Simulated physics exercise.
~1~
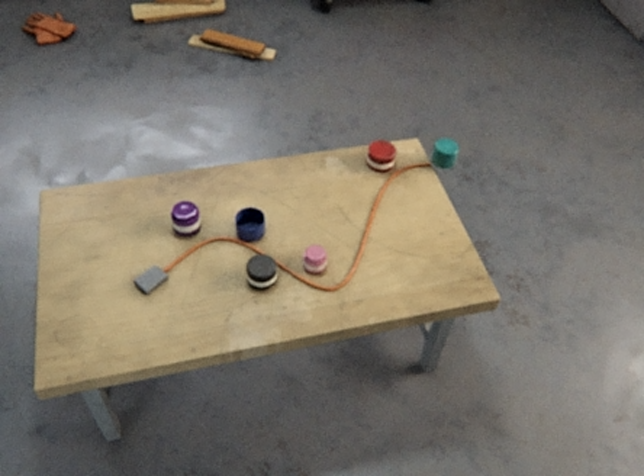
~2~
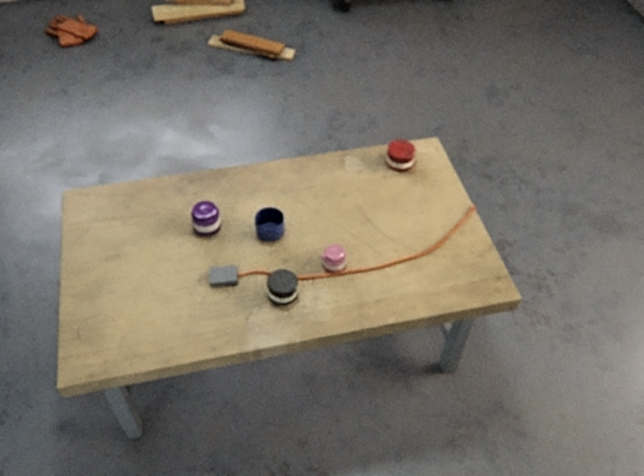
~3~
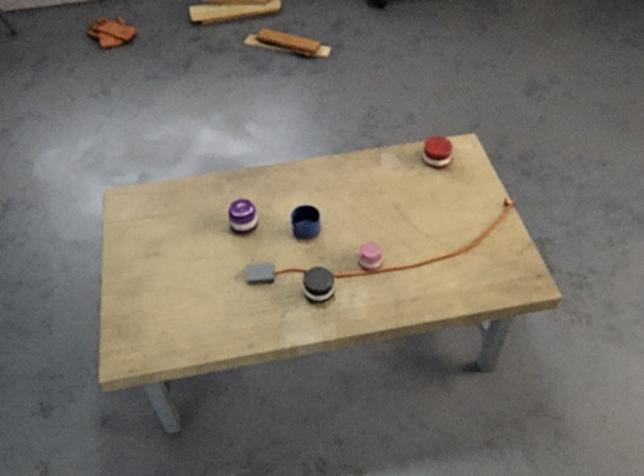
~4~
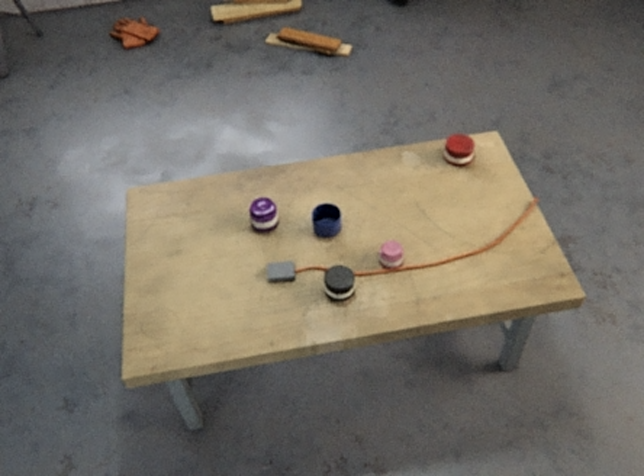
An orange cable winds across a wooden table on a grey floor, seen from above, linking a small grey phone-like block at the left to a teal cylinder at the far right corner. Between them sit a purple jar, a dark blue cup, a black canister and a pink jar, with a red tin near the back right. The teal cylinder goes over the edge, and the cable pulls into a smoother curve. The grey block shifts right and the black canister slides slightly nearer. Then everything rests, the cable reaching the right edge and the other containers still standing.
